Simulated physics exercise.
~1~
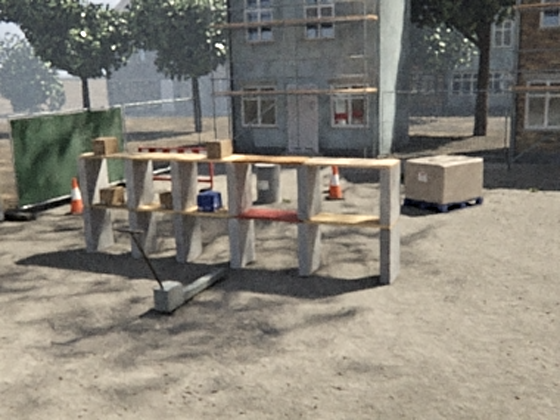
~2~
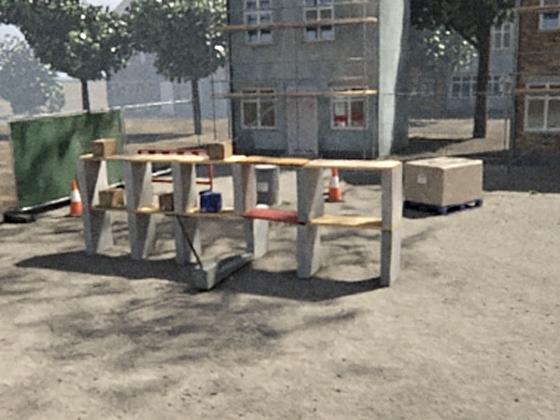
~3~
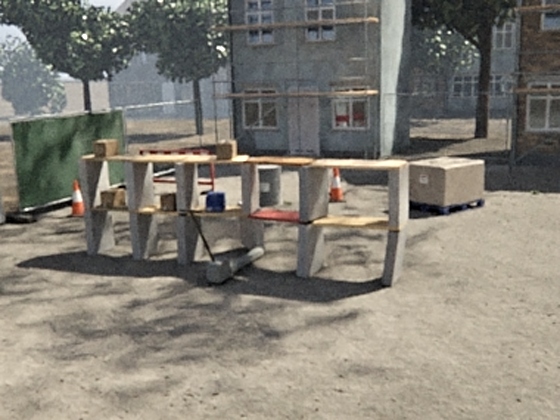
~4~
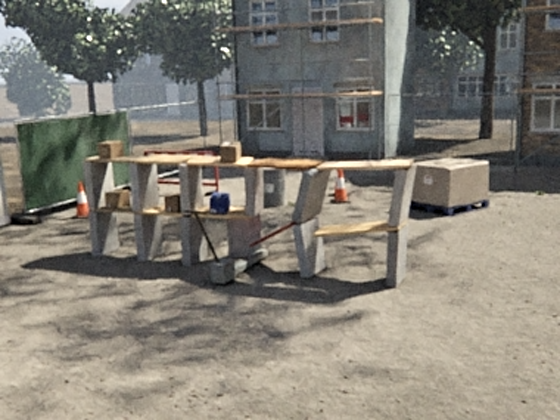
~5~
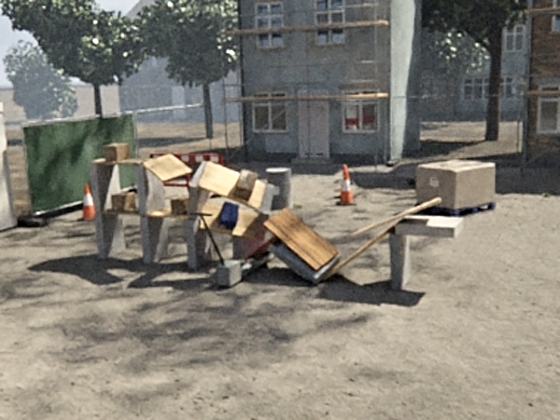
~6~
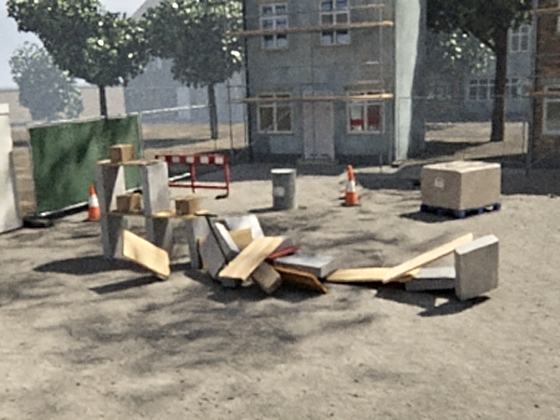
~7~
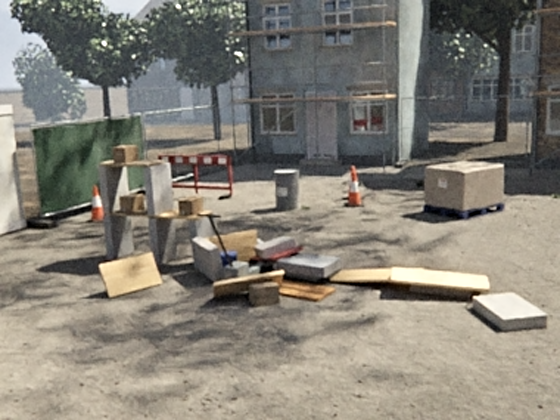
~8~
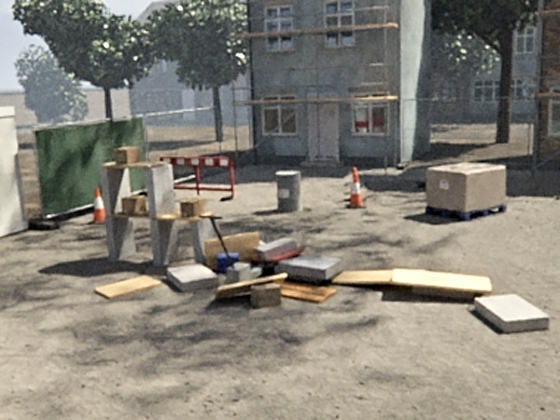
A long two-tier shelf of pale boards on upright grey blocks stands on a sunlit building site, seen from the front before a scaffolded house. A green panel is at left, traffic cones behind, and a large carton on a pallet at right. A low grey jack slides in at the foot of a middle upright, pushing it rightward. The red board drops at one end, then the middle and right spans collapse, tipping the blue carton. The far right upright topples, and boards slide off at left. Only a small left section stays standing beside scattered boards and blocks.
